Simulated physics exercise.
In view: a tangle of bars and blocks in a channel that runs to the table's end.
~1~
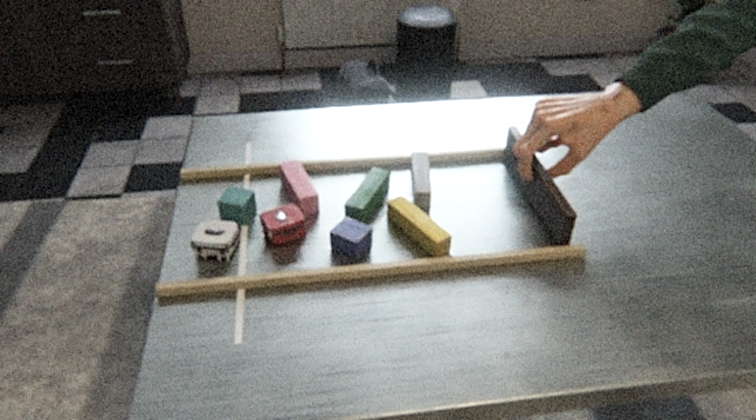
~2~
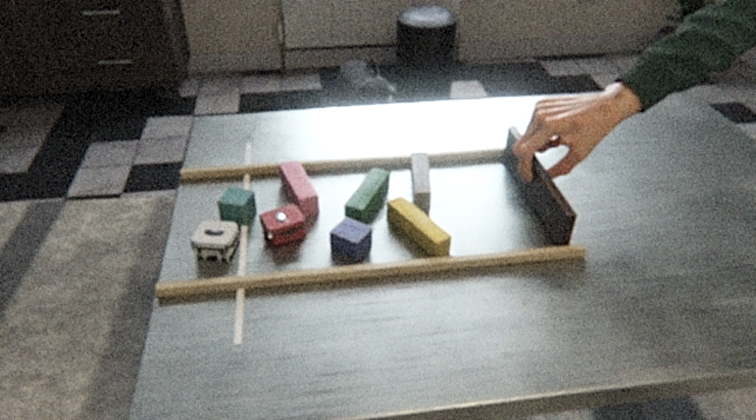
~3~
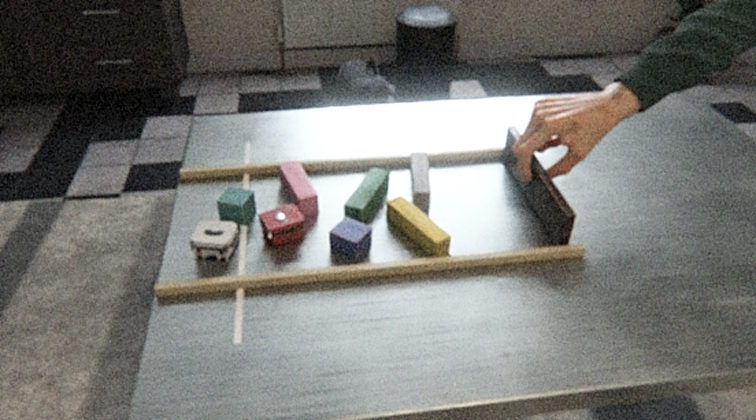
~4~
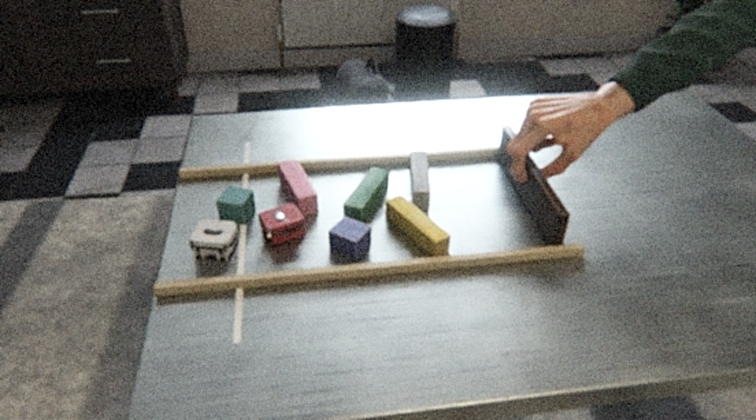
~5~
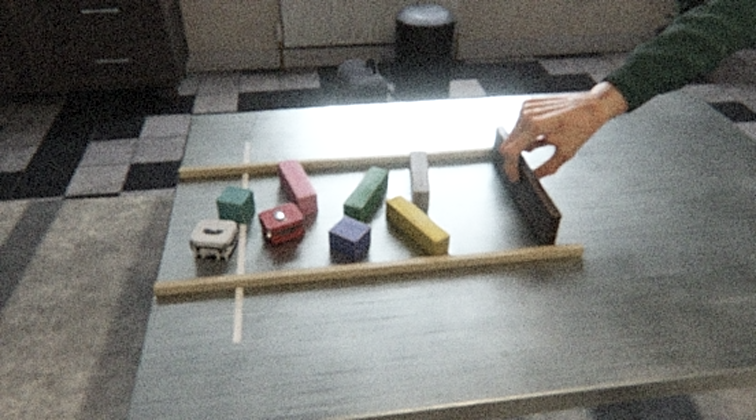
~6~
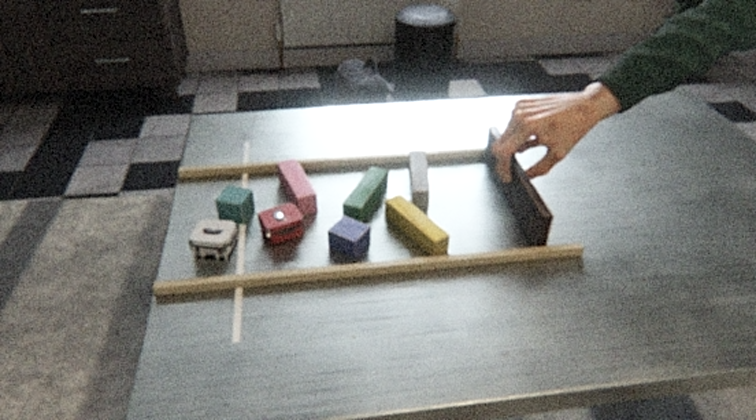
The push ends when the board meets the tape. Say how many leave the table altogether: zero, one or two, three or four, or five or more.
As it turns out, the number that fall off is one or two.
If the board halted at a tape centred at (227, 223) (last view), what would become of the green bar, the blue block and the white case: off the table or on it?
The green bar stays on; the blue block stays on; the white case is lost.
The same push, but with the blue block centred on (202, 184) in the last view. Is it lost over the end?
Then it drops off.
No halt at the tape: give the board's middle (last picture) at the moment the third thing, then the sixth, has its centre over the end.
First at (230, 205), next at (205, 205).
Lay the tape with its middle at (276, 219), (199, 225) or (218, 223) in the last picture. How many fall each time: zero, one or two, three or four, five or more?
The falls would be no fall at all; five or over; 3 or 4.
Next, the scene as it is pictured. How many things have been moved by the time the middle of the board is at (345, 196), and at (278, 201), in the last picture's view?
At the one place 6, at the other 8.
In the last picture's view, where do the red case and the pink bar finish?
About (177, 243), and the other about (191, 188).
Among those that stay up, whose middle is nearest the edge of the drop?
It is the turquoise block.
A little later, none off yet; white case at rest near (215, 240); turquoise block at rest near (236, 205); red case at rest near (282, 225).
Next, none off yet; white case at rest near (214, 241); turquoise block at rest near (234, 205); red case shifted about its own width near (258, 232).
When it is over, the number that fall off is one or two; down, white case.
